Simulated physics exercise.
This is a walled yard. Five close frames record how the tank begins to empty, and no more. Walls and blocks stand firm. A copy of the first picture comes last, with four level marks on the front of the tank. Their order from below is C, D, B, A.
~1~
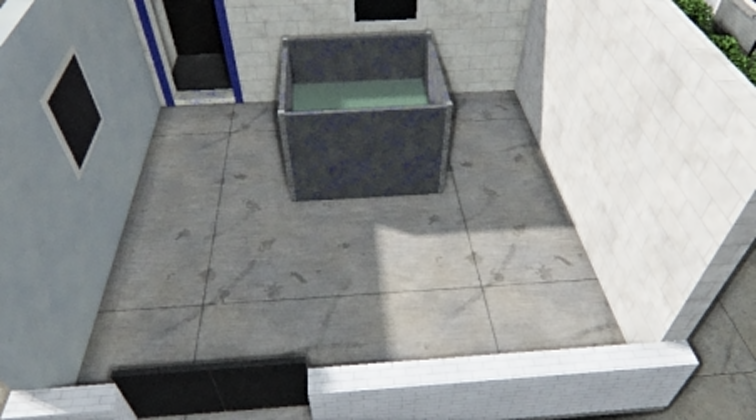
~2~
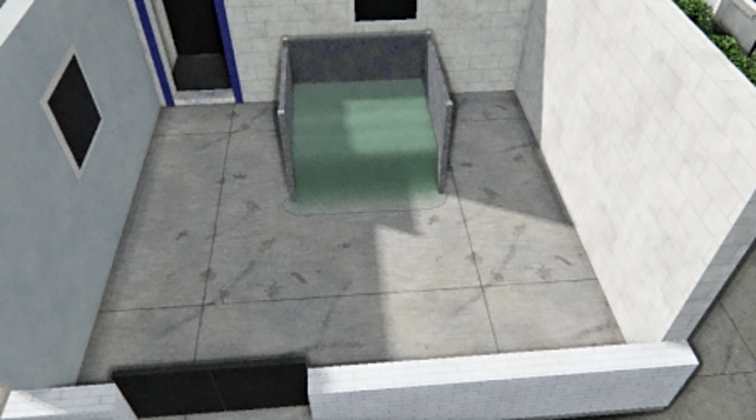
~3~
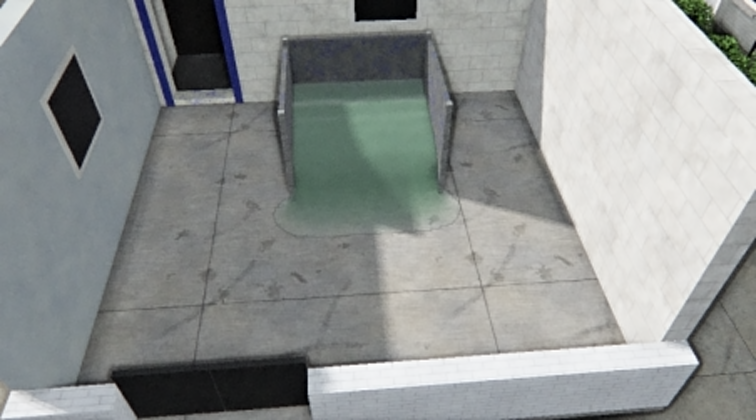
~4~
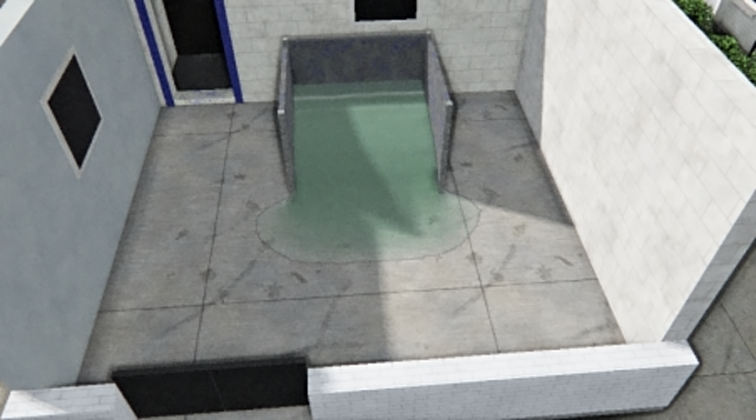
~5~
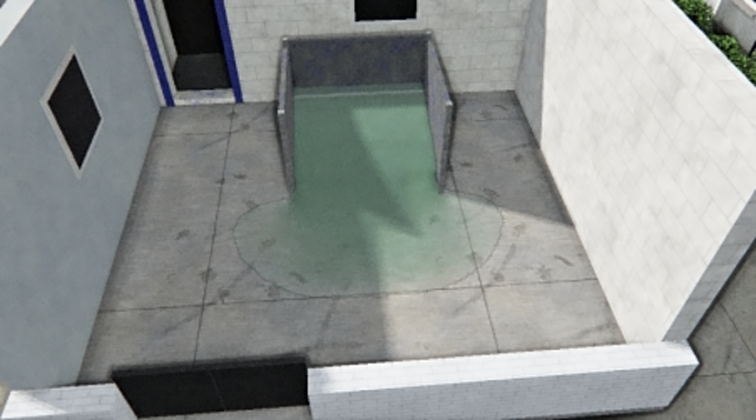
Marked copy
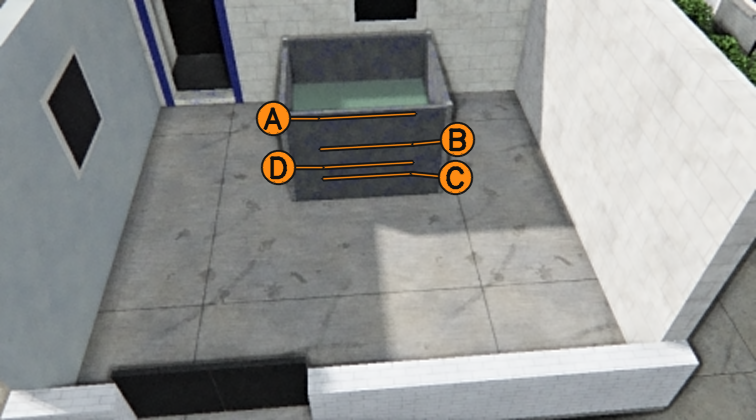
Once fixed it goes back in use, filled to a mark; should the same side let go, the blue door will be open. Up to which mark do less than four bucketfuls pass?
D will do.
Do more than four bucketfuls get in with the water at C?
No, not at all.
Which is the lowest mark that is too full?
Mark B.
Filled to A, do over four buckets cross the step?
Yes, it does.
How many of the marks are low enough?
Two.
On the marked copy, A at (366, 116); B at (367, 146); C at (367, 176); D at (367, 165); from the bottom up C, D, B, A.
For mark A, dozens of bucketfuls pour in.
For mark B, about 12 bucketfuls get in.
For mark C, nothing gets over.
For mark D, a splash gets over, under a bucket.
